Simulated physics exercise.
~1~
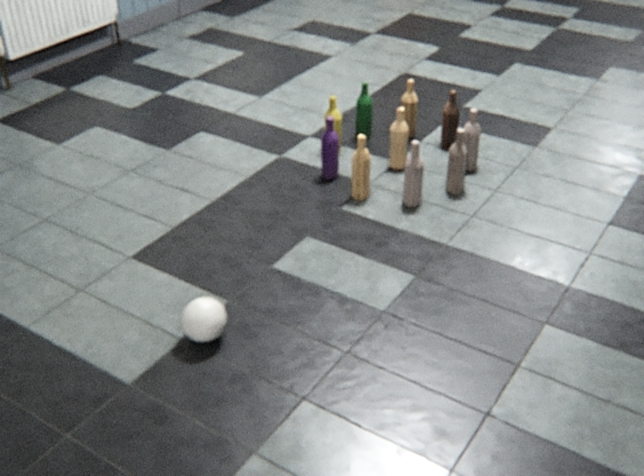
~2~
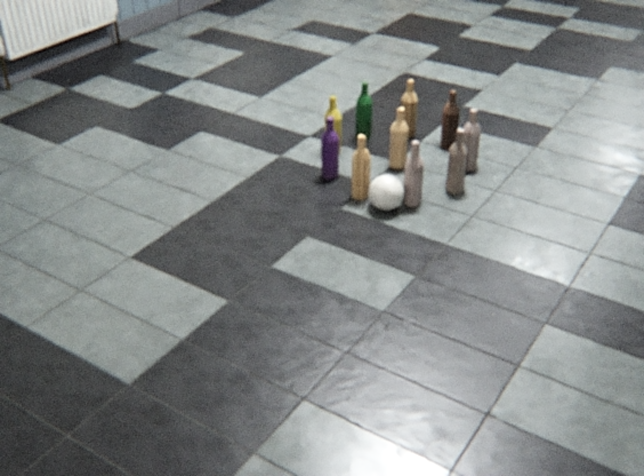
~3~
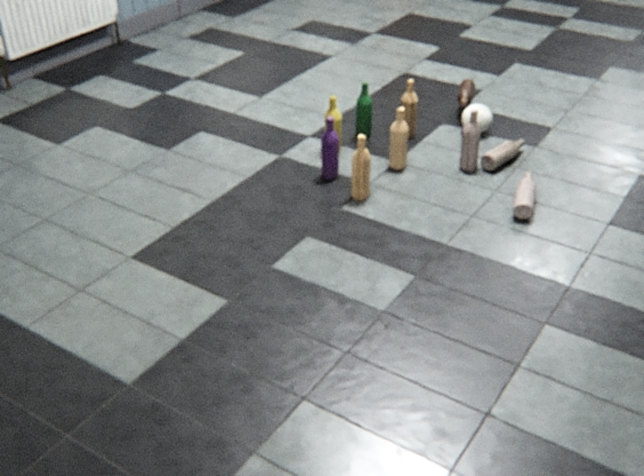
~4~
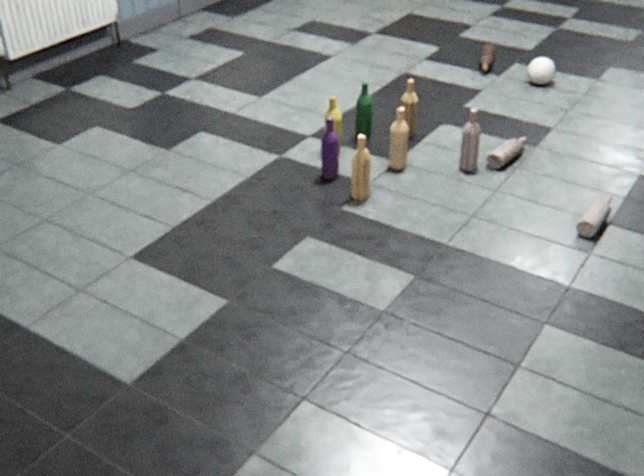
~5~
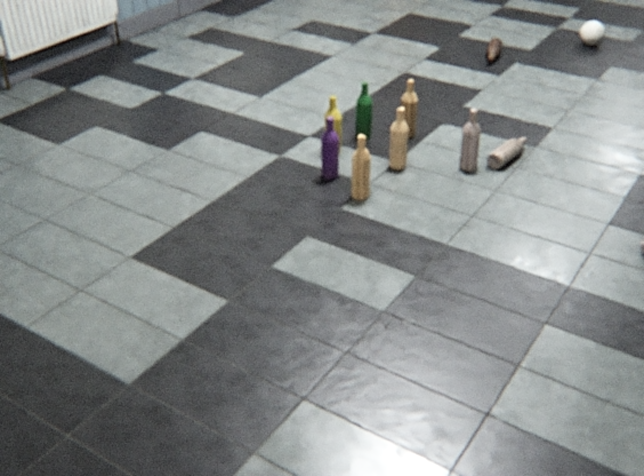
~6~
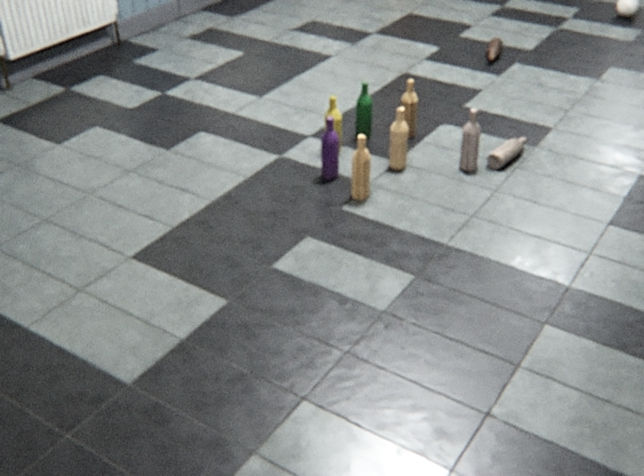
A white ball rolled across the tiled floor into a cluster of bottle-shaped skittles, knocked three over on the right side, and kept rolling toward the top right corner, while the green, purple and yellow ones stayed standing.
